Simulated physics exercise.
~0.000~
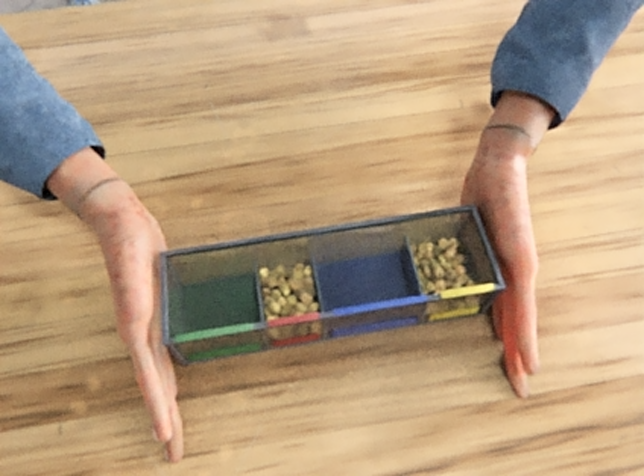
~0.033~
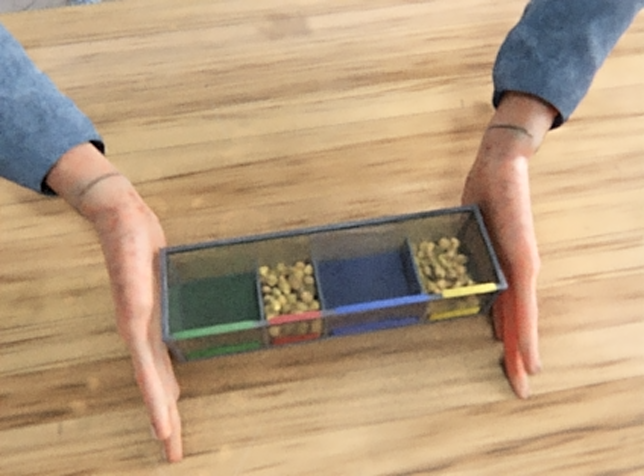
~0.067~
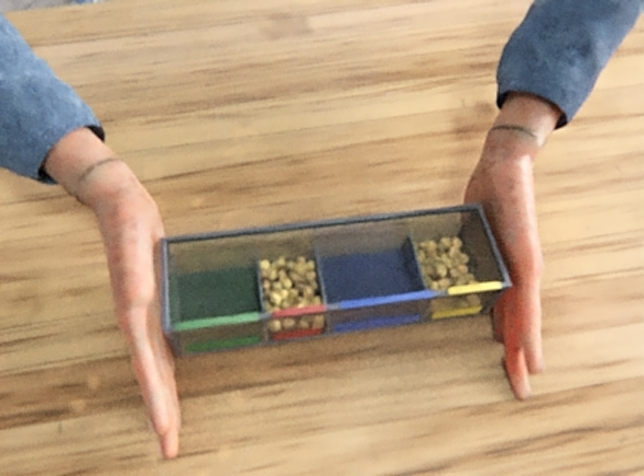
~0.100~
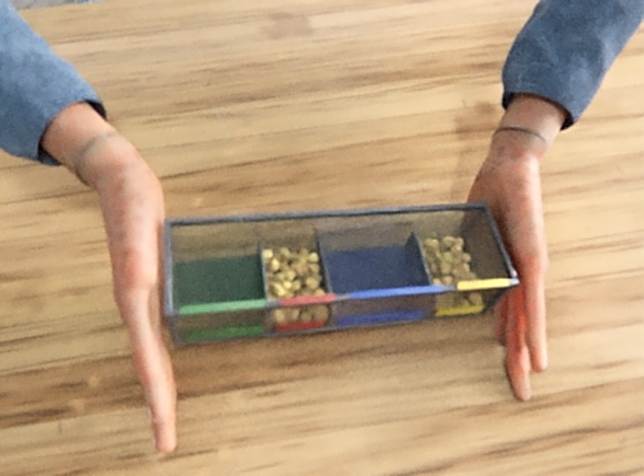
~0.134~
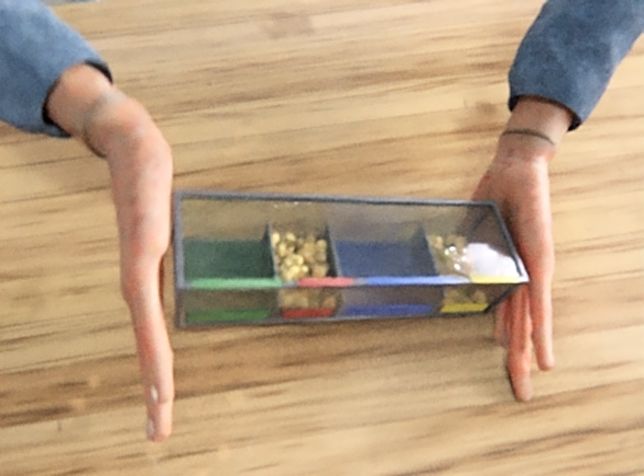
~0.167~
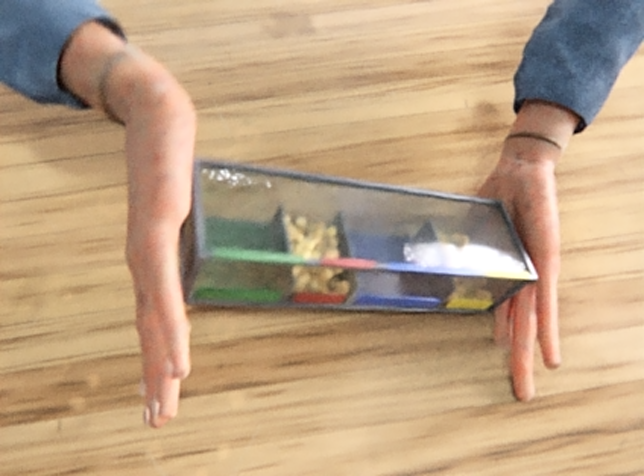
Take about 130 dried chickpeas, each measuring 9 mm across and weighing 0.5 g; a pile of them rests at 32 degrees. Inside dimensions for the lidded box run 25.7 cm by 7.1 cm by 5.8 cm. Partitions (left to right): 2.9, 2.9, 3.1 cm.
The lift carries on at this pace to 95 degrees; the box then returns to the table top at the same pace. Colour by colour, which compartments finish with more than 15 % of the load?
Red: No, blue: No, green: No, yellow: Yes.
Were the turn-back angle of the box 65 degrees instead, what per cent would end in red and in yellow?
Result - red 30 percent, yellow 55 percent.
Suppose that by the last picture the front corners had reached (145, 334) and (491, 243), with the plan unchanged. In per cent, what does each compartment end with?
Per cent at the end: Red 20; blue 10; green 65; yellow 5.
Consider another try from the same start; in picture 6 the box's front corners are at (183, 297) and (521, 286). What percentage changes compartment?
In that case about 45 percent.
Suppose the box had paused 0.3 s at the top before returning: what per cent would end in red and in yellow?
Red keeps 0% and yellow keeps 95%.
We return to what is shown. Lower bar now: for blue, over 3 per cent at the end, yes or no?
For blue, the answer is affirmative.
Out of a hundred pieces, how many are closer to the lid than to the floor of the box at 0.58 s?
60 per cent, give or take.
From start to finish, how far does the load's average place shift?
Roughly 6.5 cm.
Then, at 0.58 s, tilt 94 degrees; red 20 %, blue 30 %, yellow 50 %.
After 0.86 s, tilt 37 degrees; blue 10 %, yellow 90 %.
After 1.24 s, tilt 0 degrees; blue 10 %, yellow 90 %.
In the end, at 1.6 s, red 0 %, blue 10 %, green 0 %, yellow 90 %.
